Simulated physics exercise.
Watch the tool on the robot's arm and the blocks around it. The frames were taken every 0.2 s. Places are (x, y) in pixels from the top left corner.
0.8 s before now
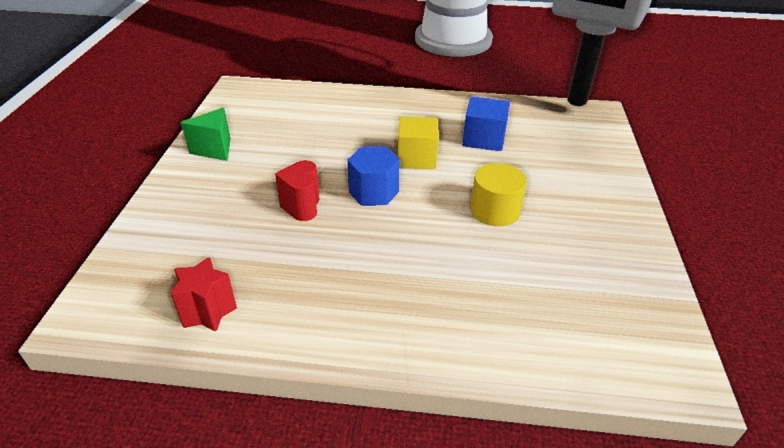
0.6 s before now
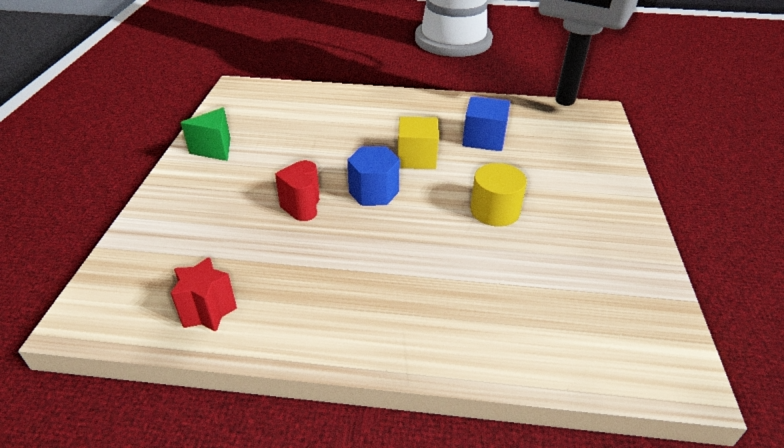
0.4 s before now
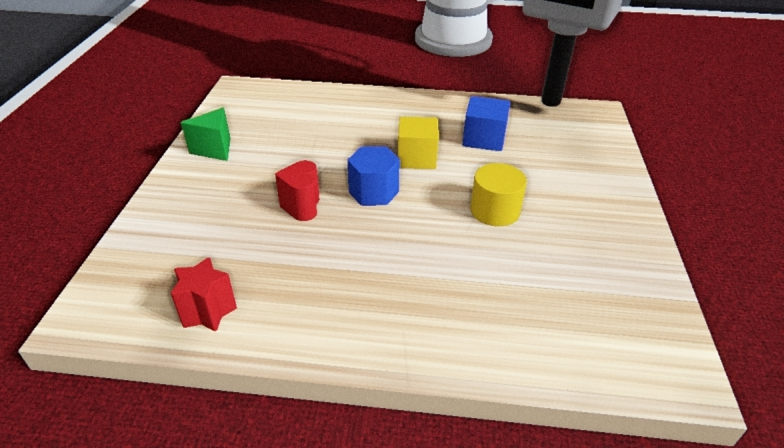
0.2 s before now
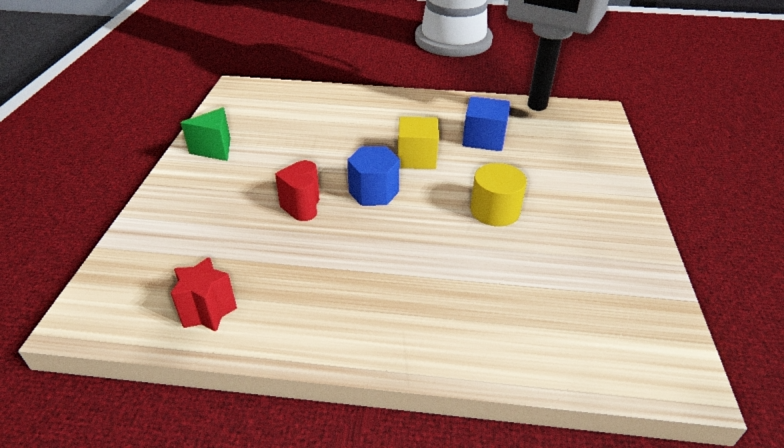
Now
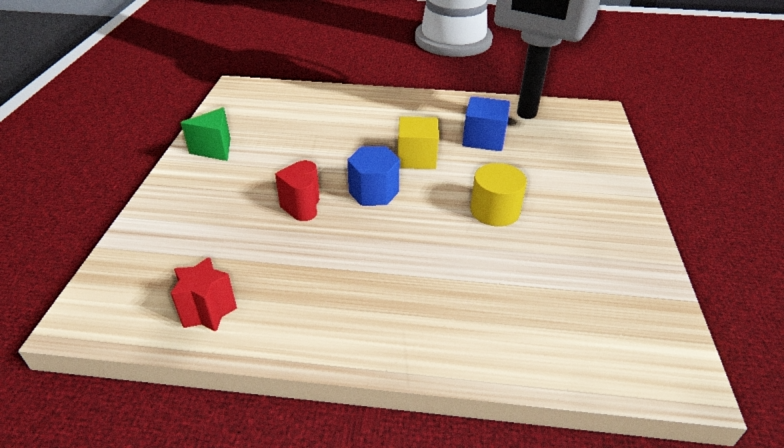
Black-tipped robot arm moving slightly left along the far edge of a wooden board toward a blue cube, blocks staying still.
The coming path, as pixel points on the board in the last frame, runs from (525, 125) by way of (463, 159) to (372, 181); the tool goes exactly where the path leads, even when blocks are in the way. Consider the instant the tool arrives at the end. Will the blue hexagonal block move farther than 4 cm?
I believe not.
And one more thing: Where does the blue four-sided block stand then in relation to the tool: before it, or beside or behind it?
The tool should slip past it.
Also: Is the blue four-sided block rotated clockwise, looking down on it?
I'd say yes.
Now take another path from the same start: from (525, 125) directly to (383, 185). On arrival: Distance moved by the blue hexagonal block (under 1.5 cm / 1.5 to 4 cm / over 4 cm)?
Displacement: 1.5 to 4 cm.
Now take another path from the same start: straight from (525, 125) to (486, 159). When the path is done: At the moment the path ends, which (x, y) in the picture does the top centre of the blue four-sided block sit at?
Its top centre is at about (470, 109).
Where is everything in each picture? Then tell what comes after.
In the first picture, lower end of the tool at (577, 103), tops of blocks, red heart-shaped block at (298, 173), blue hexagonal block at (374, 159), yellow four-sided block at (419, 127), blue four-sided block at (488, 108).
In the second picture, tool at (565, 102), blocks as before.
In the third picture, tool at (551, 103), blocks as before.
In the fourth picture, tool at (537, 107), blocks as before.
In the fifth picture, tool at (526, 115), red heart-shaped block at (298, 173), blue hexagonal block at (374, 159), yellow four-sided block at (419, 127), blue four-sided block at (488, 108).
The first path, step by step. One third of the way, tool at (487, 138); blue four-sided block at (459, 111).
Two thirds of the way, tool at (436, 158); yellow four-sided block at (404, 127); blue four-sided block at (446, 112), turned 35° clockwise.
At the end, tool at (372, 171); red heart-shaped block not moved; blue hexagonal block at (355, 168), turned 30° anticlockwise; yellow four-sided block at (384, 127), turned 60° clockwise; blue four-sided block at (446, 112), turned 35° clockwise.
